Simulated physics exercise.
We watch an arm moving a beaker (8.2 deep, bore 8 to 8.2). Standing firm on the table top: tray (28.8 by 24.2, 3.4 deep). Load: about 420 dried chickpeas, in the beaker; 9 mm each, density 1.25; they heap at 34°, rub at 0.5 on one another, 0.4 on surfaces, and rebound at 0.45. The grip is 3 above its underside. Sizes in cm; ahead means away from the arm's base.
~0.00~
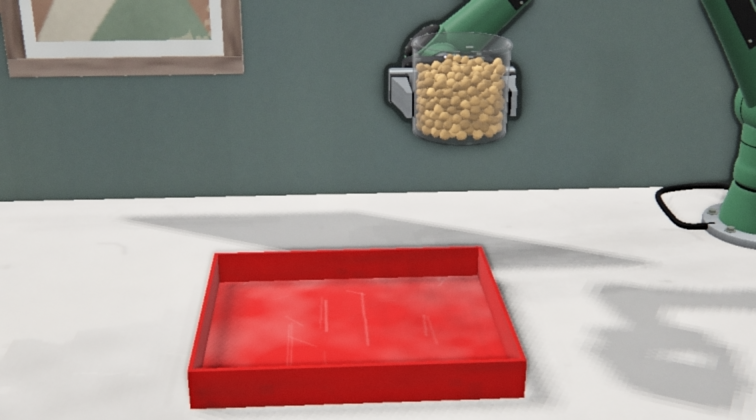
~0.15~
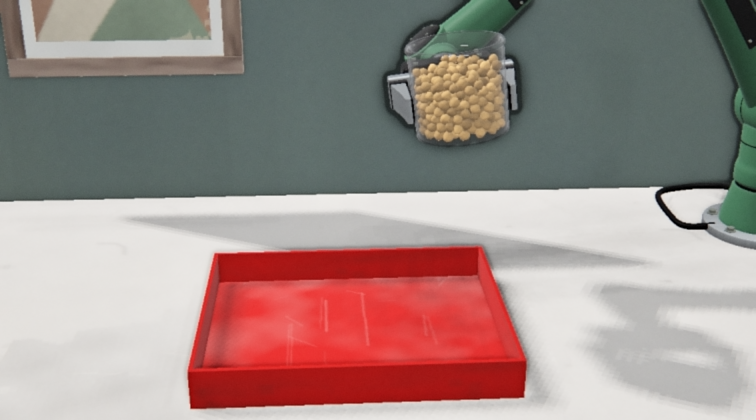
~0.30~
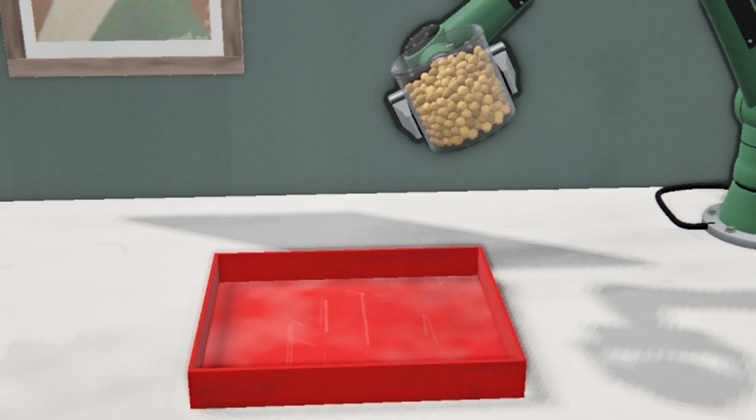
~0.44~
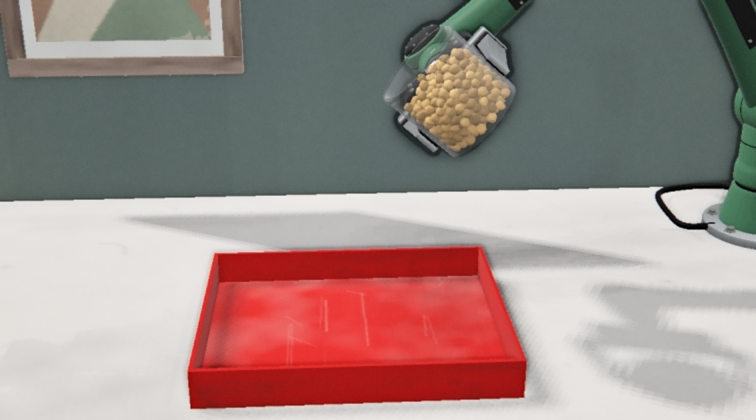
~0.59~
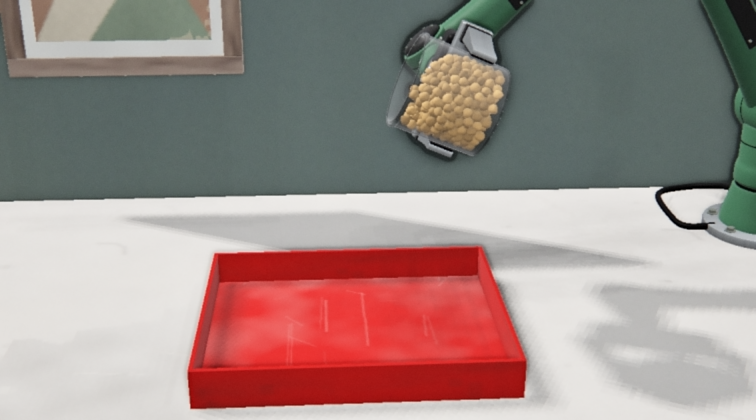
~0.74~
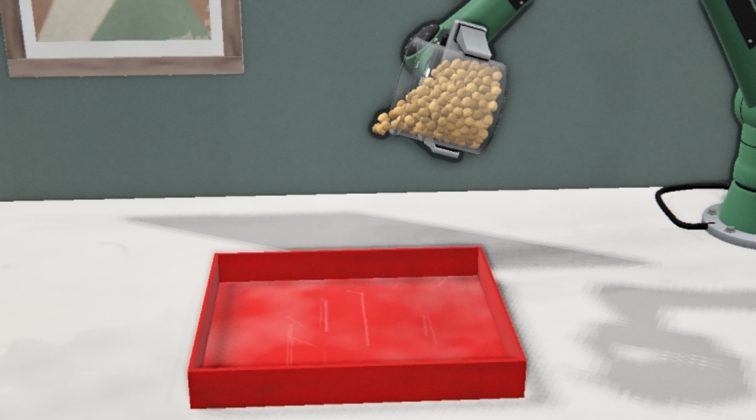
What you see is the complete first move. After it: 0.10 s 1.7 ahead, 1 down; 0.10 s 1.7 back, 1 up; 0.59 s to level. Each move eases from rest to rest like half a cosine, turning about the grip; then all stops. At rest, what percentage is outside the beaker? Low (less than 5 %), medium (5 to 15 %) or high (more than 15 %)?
Answer: Medium; 5 to 15 % of the dried chickpeas finish outside the beaker.
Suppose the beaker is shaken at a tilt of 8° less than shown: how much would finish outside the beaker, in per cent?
It would be near 5 per cent.
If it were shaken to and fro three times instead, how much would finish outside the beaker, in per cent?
It would be near 20 per cent.
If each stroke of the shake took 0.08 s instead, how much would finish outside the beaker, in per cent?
In that case some 15 per cent.
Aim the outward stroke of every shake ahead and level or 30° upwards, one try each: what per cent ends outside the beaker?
Some 15 and 20 per cent.
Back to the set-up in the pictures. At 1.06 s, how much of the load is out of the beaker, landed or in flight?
About 10 per cent by then.
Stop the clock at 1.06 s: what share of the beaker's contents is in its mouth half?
Roughly 40 per cent.
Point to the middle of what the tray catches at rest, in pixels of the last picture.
Around (323, 326).
After 1.06 s, tilted 67° forward, highest piece 26 above the table; 392 in the beaker, 17 in the tray, 16 in flight or on a rim.
After 1.37 s, tilted 12° forward, highest piece 29 above the table; 385 in the beaker, 38 in the tray, 2 in flight or on a rim.
After 1.73 s, level, highest piece 29 above the table; 385 in the beaker, 40 in the tray.
After 2.78 s, level, highest piece 29 above the table; 385 in the beaker, 40 in the tray.
In the end, 385 in the beaker, 40 in the tray. That is 9 % outside the beaker.
